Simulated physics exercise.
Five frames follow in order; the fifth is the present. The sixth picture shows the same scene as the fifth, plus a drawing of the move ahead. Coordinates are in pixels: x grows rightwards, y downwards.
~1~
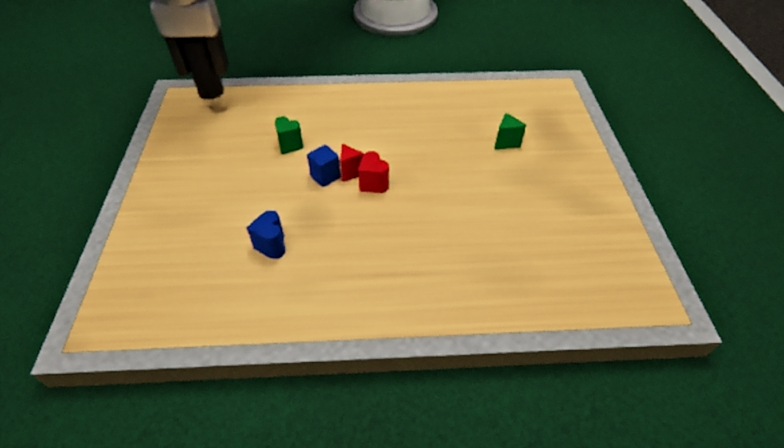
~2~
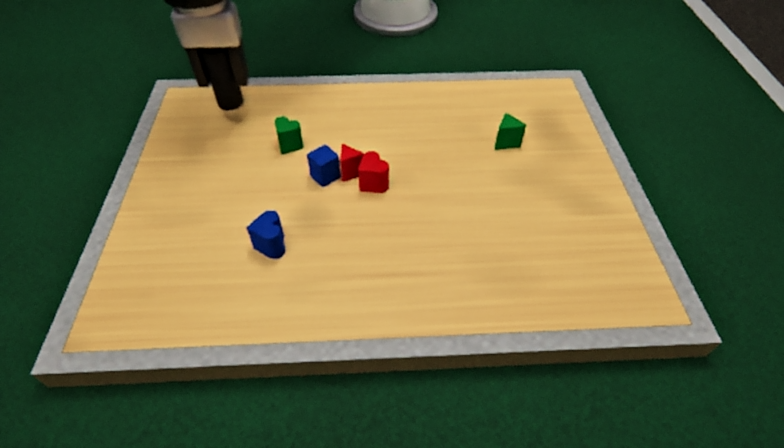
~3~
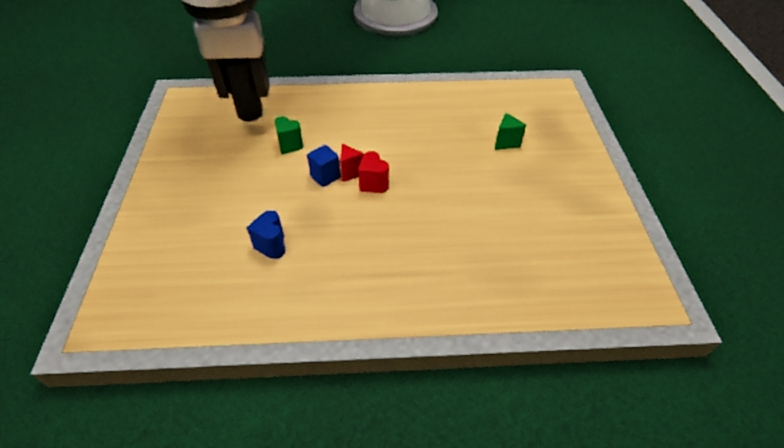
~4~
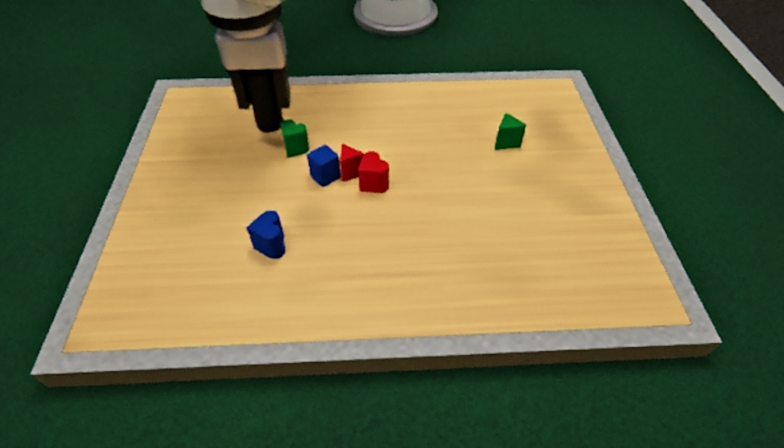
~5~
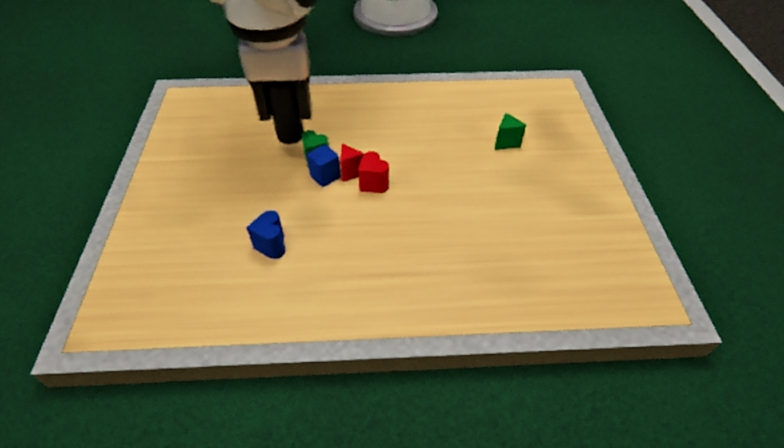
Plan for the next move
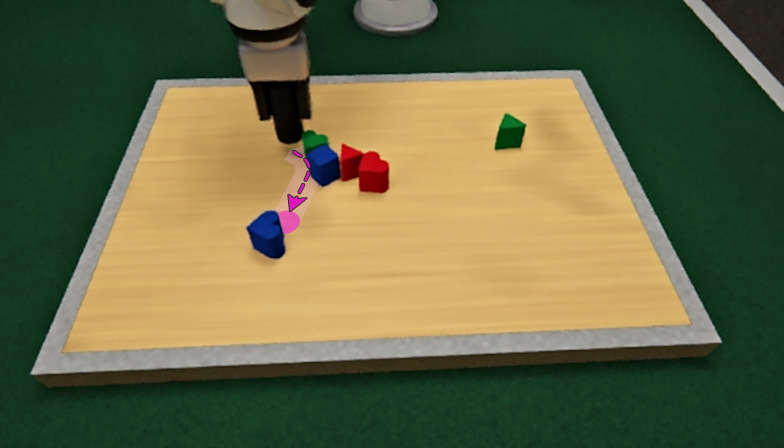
The clip shows a dark-tipped robotic pusher moving right and toward the viewer over a wooden board of red, blue and green blocks, then nudging the green heart a short way right, close to the blue square piece.
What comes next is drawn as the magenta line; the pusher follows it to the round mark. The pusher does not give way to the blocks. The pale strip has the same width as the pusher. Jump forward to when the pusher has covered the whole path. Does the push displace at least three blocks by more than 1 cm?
That would be a no.
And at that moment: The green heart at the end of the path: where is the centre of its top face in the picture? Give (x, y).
I'd say the green heart ends with its top centre at (331, 143).
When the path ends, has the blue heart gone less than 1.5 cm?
My answer is yes.
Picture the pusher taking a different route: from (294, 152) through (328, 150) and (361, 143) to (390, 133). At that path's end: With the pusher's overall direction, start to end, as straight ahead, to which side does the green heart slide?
Off to the right side.
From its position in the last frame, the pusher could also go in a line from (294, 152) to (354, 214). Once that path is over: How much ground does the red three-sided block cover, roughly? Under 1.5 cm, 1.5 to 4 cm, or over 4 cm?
Distance: Less than 1.5 cm.
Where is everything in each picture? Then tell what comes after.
Tip of the pusher (212, 92), middles of tops, blue heart (266, 224), green heart (285, 124), blue square piece (323, 154), red three-sided block (349, 152), in the first picture.
Pusher (231, 103), nothing pushed, in the second picture.
Pusher (251, 114), nothing pushed, in the third picture.
Pusher (271, 125), green heart (292, 127), in the fourth picture.
Pusher (291, 136), blue heart (266, 224), green heart (313, 139), blue square piece (323, 154), red three-sided block (349, 152), in the fifth picture.
The line goes from (294, 152) via (309, 171) and (298, 195), ending at (285, 222).
The first path, step by step. One third of the way, pusher (306, 155); green heart (331, 143); blue square piece (331, 160), turned 25° clockwise; red three-sided block (353, 152).
Two thirds of the way, pusher (295, 179); green heart (331, 143); blue square piece (331, 164); red three-sided block (353, 152).
At the end, pusher (281, 206); blue heart (264, 227); green heart (331, 143); blue square piece (331, 164); red three-sided block (353, 152).
